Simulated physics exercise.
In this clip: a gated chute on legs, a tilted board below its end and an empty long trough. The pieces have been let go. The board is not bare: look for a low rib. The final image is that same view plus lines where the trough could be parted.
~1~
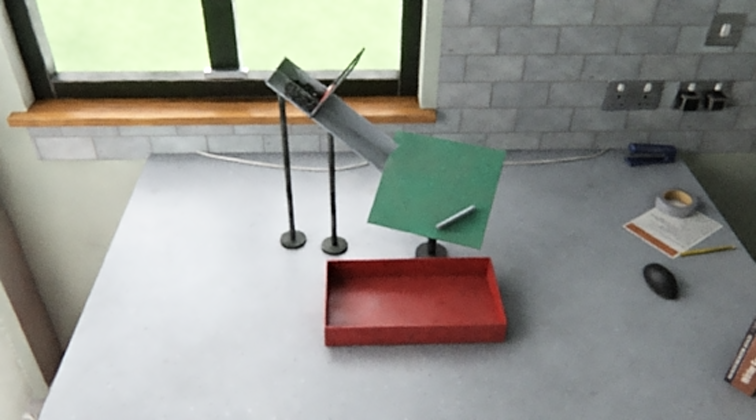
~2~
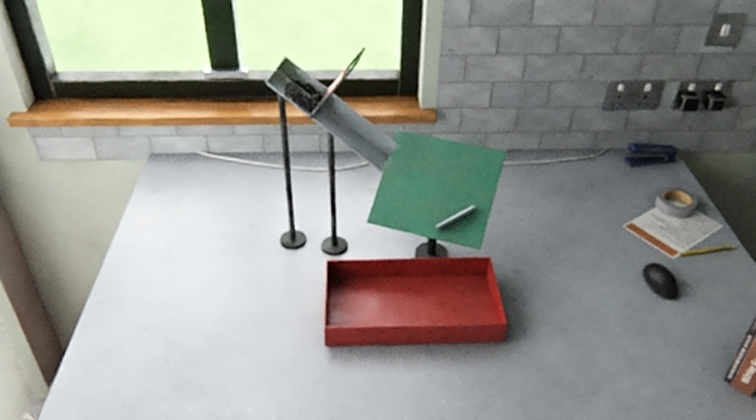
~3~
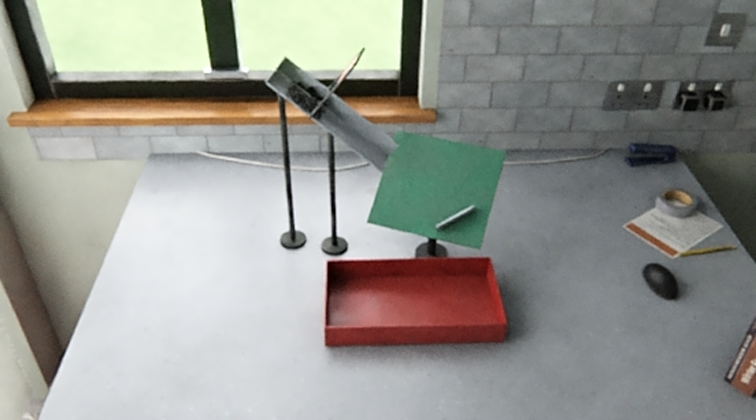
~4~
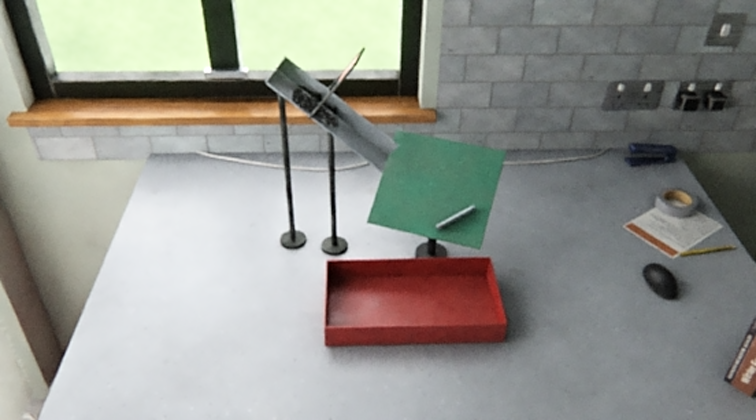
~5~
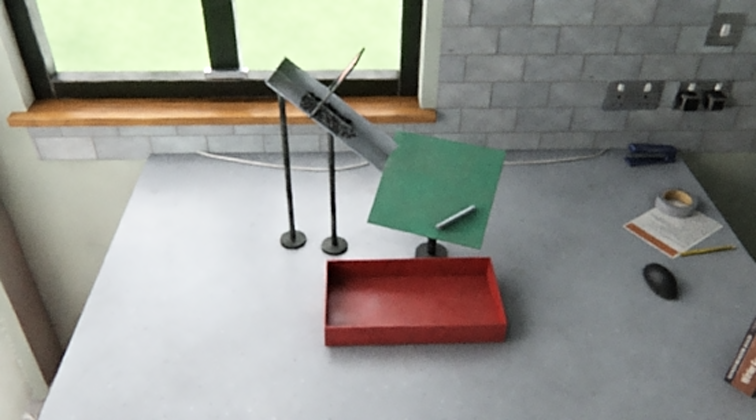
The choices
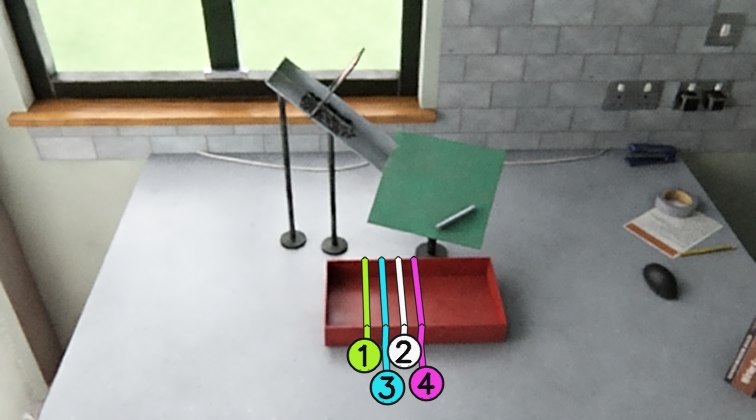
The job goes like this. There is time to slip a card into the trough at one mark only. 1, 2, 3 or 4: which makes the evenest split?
Go for 4.
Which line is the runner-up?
2.
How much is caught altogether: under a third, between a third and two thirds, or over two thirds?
About that: Over two thirds.
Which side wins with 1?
More lands on the right.
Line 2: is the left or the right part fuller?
Right.
On the marked copy, line 1 crosses the front rim at (367, 326); line 2 crosses the front rim at (404, 326); line 3 crosses the front rim at (385, 326); line 4 crosses the front rim at (421, 325).
If 1 is chosen, of what is caught, none on the left of the divider, all on the right.
If 2 is chosen, of what is caught, a small part on the left of the divider, most on the right.
If 3 is chosen, of what is caught, none on the left of the divider, all on the right.
If 4 is chosen, of what is caught, about half on the left of the divider, about half on the right.
